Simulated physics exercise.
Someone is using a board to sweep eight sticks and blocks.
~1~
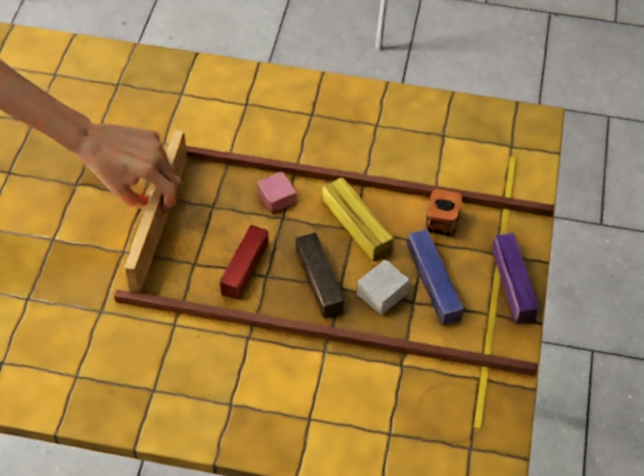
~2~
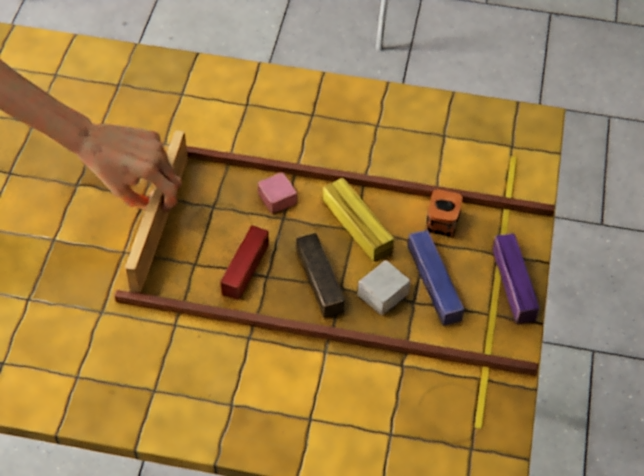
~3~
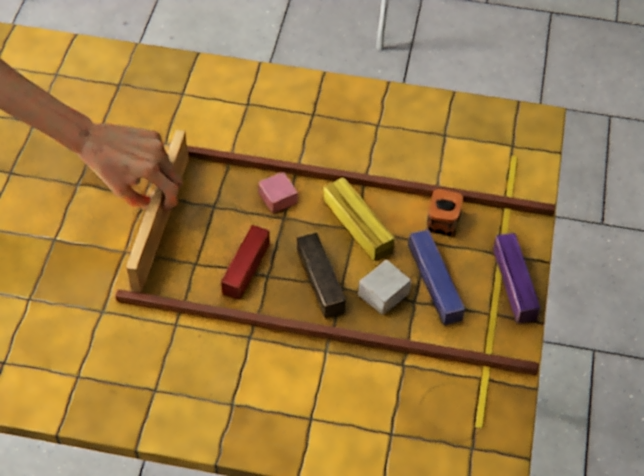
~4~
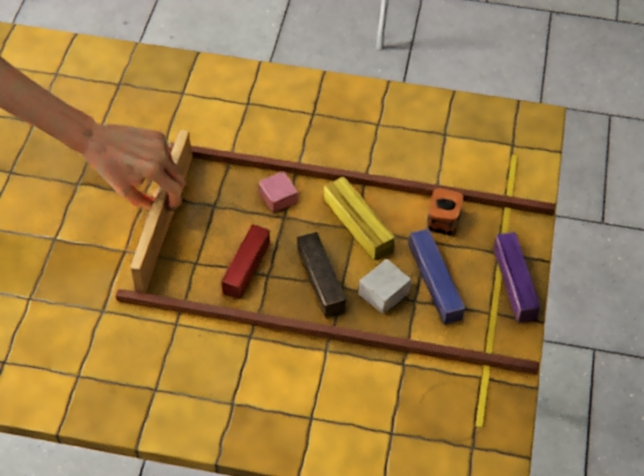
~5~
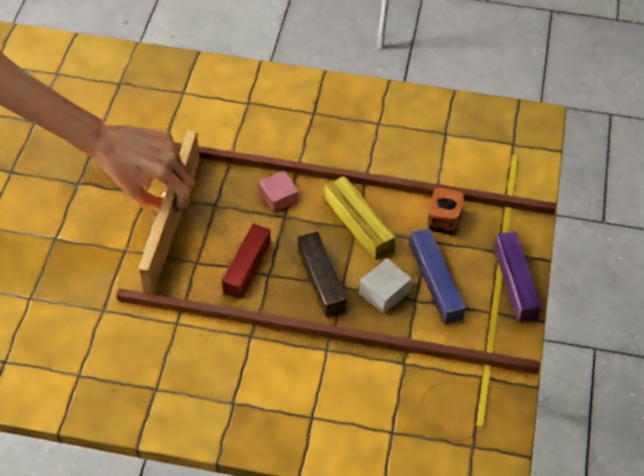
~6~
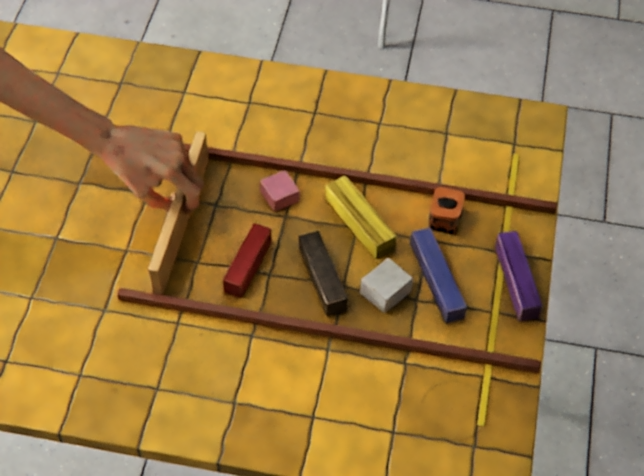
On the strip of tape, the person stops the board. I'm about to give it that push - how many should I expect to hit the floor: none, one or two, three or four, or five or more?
Expect three or four.
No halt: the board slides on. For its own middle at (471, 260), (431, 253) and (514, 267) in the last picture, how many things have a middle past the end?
In order of the places given, that's 2, 0 and 5.
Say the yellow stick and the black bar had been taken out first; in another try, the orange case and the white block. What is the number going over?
In the first try 2, in the other 2.
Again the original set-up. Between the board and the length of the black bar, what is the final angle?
The angle comes out near 0 degrees.
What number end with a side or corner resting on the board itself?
2 end up touching it.
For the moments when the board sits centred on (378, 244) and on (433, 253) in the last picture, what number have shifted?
The first number is 7, the next one 8.
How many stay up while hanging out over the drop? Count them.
The figure is 1.
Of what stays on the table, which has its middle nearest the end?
The yellow stick.
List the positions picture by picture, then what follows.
Purple stick (515, 278); blue bar (435, 276); orange case (443, 213); board (158, 210); tape (497, 281), in the first picture.
Blue bar (435, 277); board (158, 210), in the second picture.
Orange case (444, 212); pink block (278, 193), in the third picture.
Purple stick (516, 276); white block (385, 287), in the fourth picture.
Blue bar (437, 275); yellow stick (359, 217), in the fifth picture.
Purple stick (518, 275); blue bar (438, 275); orange case (446, 211); board (180, 212); tape (500, 278), in the sixth picture.
Soon after, none off yet; purple stick at rest near (518, 275); blue bar at rest near (438, 275); orange case at rest near (446, 211).
After that, none off yet; purple stick at rest near (518, 275); blue bar displaced a little near (477, 275); orange case displaced about its own width near (473, 212).
In the end, the number that fall off is three or four; gone, white block, orange case, blue bar and purple stick.
